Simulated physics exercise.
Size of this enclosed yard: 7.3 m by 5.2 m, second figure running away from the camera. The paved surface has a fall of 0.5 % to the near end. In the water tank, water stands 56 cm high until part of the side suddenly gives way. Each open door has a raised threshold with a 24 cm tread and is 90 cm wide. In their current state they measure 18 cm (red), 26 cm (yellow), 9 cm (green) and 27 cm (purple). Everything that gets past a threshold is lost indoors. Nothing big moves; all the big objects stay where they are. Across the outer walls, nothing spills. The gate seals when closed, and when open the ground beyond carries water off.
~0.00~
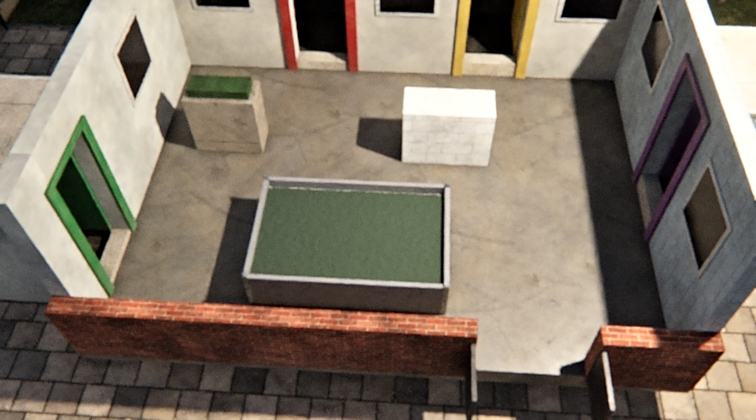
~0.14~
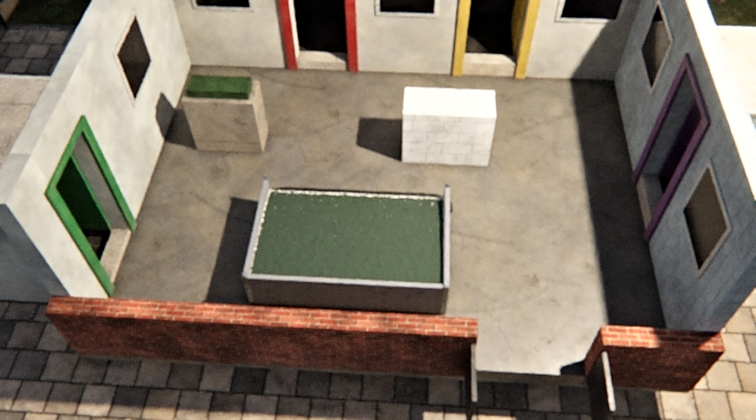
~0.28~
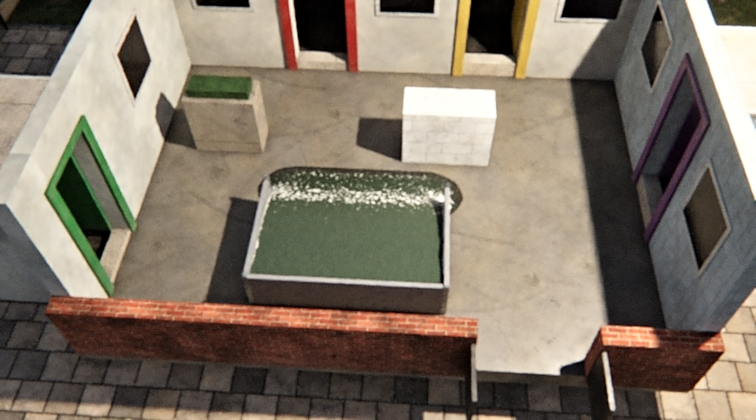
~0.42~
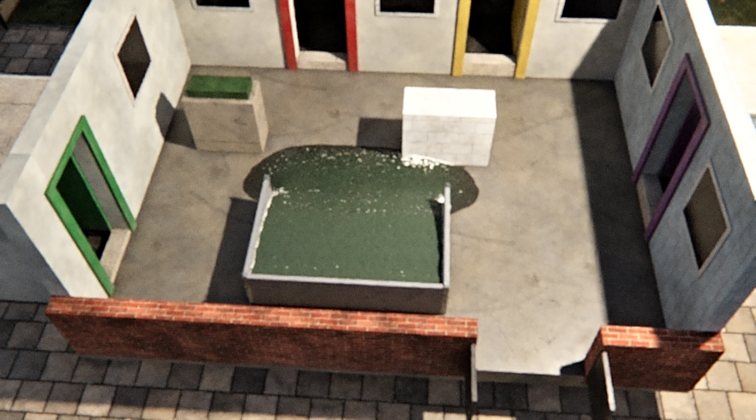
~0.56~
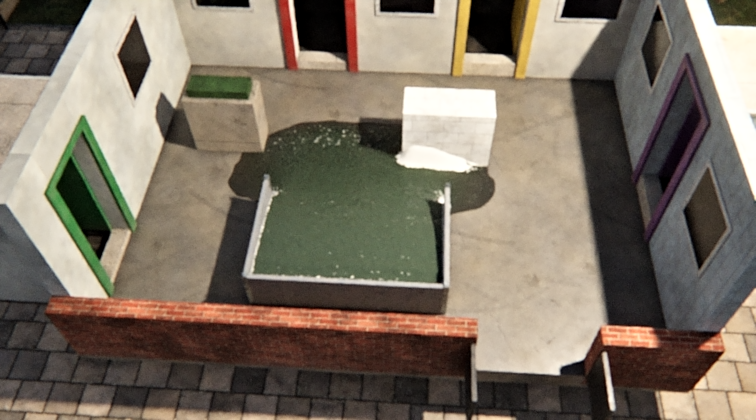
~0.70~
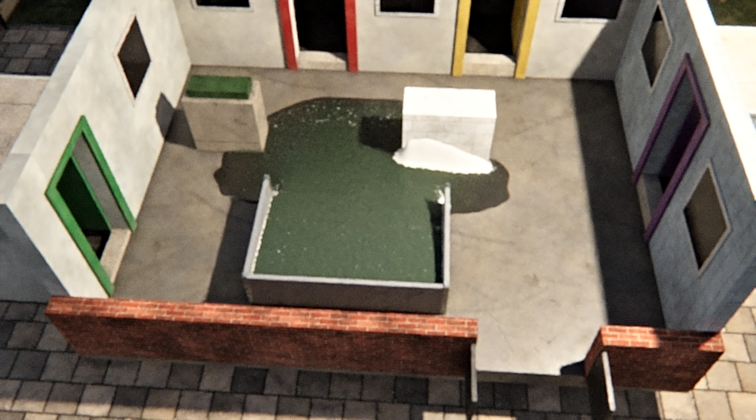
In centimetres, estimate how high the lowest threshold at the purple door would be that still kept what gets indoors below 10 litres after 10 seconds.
It comes to roughly 9.5 cm.
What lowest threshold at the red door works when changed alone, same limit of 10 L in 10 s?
Red door - some 28 centimetres.
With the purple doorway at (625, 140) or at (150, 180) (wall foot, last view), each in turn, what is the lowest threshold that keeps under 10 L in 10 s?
About 9.0 and 7.0 cm.
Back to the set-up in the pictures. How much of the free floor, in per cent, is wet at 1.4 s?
About 30 per cent.
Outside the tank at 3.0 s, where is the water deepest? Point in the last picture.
Near pixel (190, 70).
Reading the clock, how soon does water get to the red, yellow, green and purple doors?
Red at 0.9 s, yellow at 1.8 s, green at 2.8 s and purple at 1.8 s.
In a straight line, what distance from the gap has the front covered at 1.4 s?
3.6 m.
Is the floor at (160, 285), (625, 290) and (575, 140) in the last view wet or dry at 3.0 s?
Status: Clear / submerged / submerged.
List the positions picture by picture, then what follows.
The water tank at (351, 232) is whole and still, 56 cm deep; the purple door at (663, 163) is dry, in the first picture.
The gap is on the far side, the front 0.3 m out at a hidden place; the back of the water tank holds 56 cm, in the second picture.
The gap is on the far side, the front 0.7 m out at (287, 171); the back of the water tank holds 56 cm, in the third picture.
The front is at (307, 149), 1.2 m from the gap on the far side; 3.2 m2 of floor is wet, 54 cm left at the back, in the fourth picture.
Water pours out on the far side and has run 1.7 m, to (322, 125); about 9 cm deep outside, 46 cm at the back, in the fifth picture.
Water pours out on the far side and has run 2.3 m, to (319, 101); about 8 cm deep outside, 47 cm at the back; the purple door at (663, 163), 4.1 m from the gap, is still 2.2 m from the nearest water, in the sixth picture.
After 1.4 s water covers 30 % of the floor, deepest (36 cm) near (355, 76); it has not reached the purple door.
After 3.0 s water covers 65 % of the floor, deepest (28 cm) near (190, 70); 11 cm at the purple door, 0 litres in over its 27 cm threshold.
After 10.0 s water covers 95 % of the floor, deepest (10 cm) near (362, 345); 4 cm at the purple door, 0 litres in over its 27 cm threshold.
At the purple door as built, the water arrived by 1.9 s and peaked near 13 cm at 2.2 s.
With a threshold of 8 cm, 19 litres would have come in within the 10 s; with 11 cm, 3 litres. So under 10 litres takes about 9.5 cm.
